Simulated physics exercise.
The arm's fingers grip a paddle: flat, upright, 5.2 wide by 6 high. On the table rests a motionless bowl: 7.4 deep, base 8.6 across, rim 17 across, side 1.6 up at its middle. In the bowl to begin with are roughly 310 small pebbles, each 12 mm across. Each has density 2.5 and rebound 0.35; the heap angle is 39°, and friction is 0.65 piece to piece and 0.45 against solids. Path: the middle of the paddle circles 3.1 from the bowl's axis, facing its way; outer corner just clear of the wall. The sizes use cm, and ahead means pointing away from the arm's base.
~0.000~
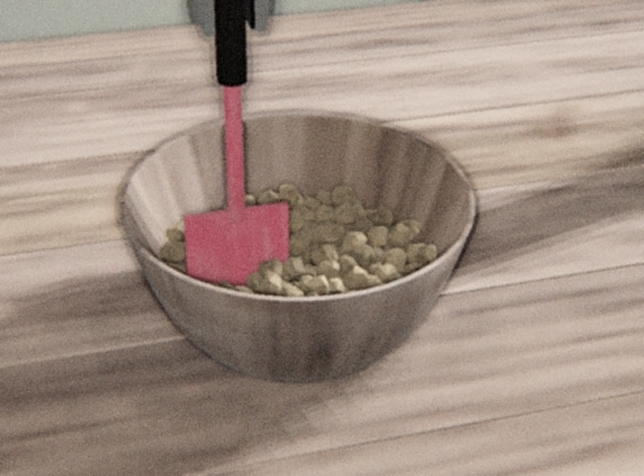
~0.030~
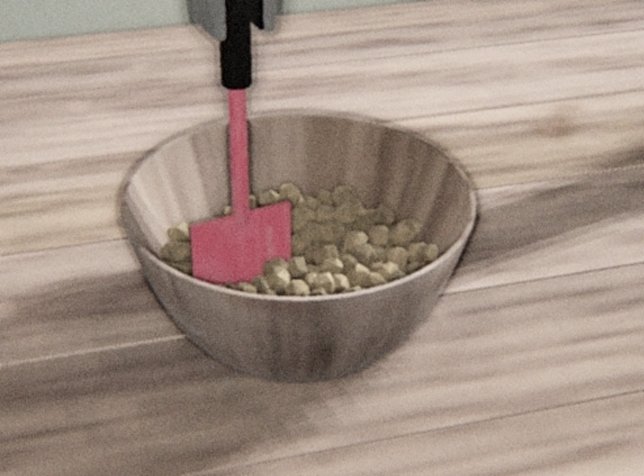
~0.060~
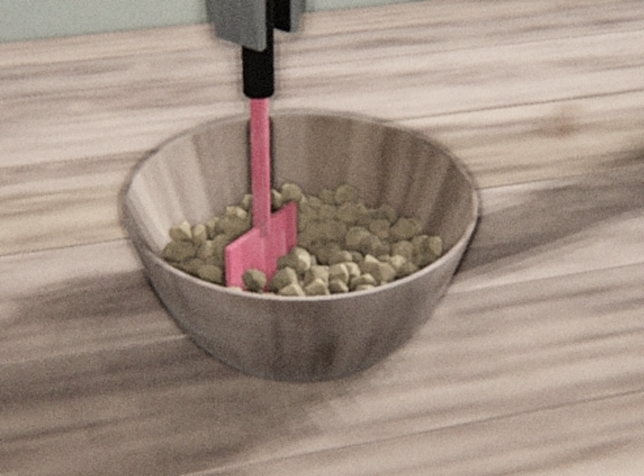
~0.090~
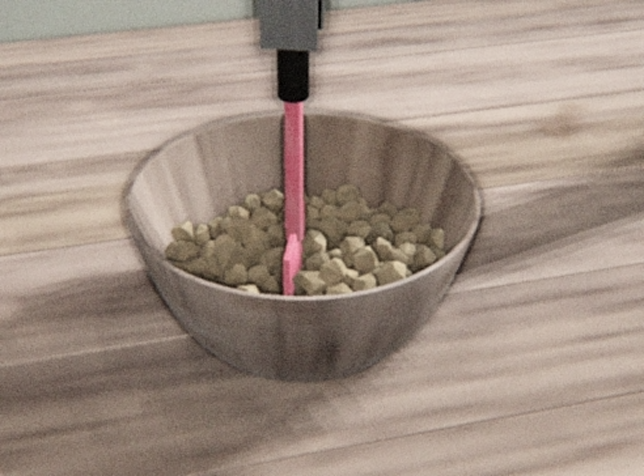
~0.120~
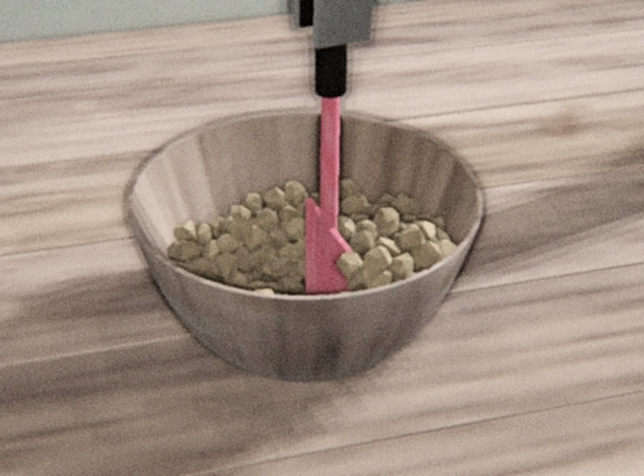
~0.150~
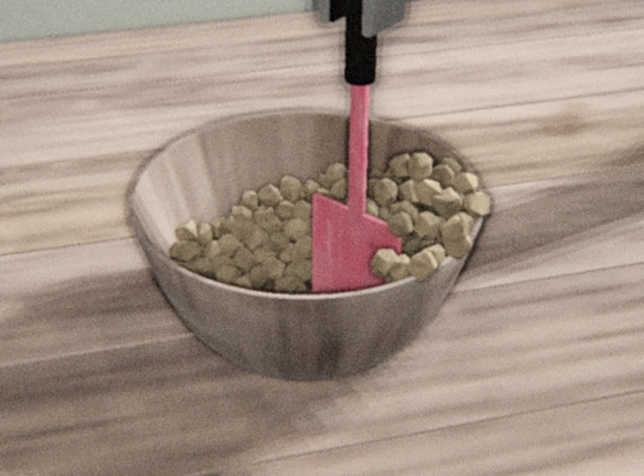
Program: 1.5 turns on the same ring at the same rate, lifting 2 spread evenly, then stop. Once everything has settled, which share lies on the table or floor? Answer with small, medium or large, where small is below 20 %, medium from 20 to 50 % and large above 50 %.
It is medium.
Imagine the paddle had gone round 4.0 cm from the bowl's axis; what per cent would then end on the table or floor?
In that case roughly 30 per cent.
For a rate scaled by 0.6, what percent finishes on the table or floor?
Some 10 in a hundred.
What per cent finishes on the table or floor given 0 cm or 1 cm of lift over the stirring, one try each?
Roughly 40 and 30 per cent.
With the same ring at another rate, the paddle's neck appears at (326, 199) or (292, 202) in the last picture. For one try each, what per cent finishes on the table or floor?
First try: About 15 %; second try: About 5 %.
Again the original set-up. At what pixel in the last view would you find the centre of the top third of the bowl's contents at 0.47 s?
Somewhere around (352, 282), I think.
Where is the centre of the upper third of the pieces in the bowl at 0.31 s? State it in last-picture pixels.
Roughly at (222, 168).
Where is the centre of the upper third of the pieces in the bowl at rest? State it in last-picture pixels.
Roughly at pixel (341, 236).
By 0.31 s, 284° round, highest piece 10 above the table; 266 in the bowl, 13 on the table or floor, 35 in flight or on the tool.
By 0.47 s, 82° round, highest piece 10 above the table; 238 in the bowl, 59 on the table or floor, 17 in flight or on the tool.
By 0.76 s, 180° round, highest piece 6 above the table; 227 in the bowl, 87 on the table or floor.
By 1.46 s, 180° round, highest piece 6 above the table; 227 in the bowl, 87 on the table or floor.
Final count, 227 in the bowl, 87 on the table or floor. That is 28 % on the table or floor.
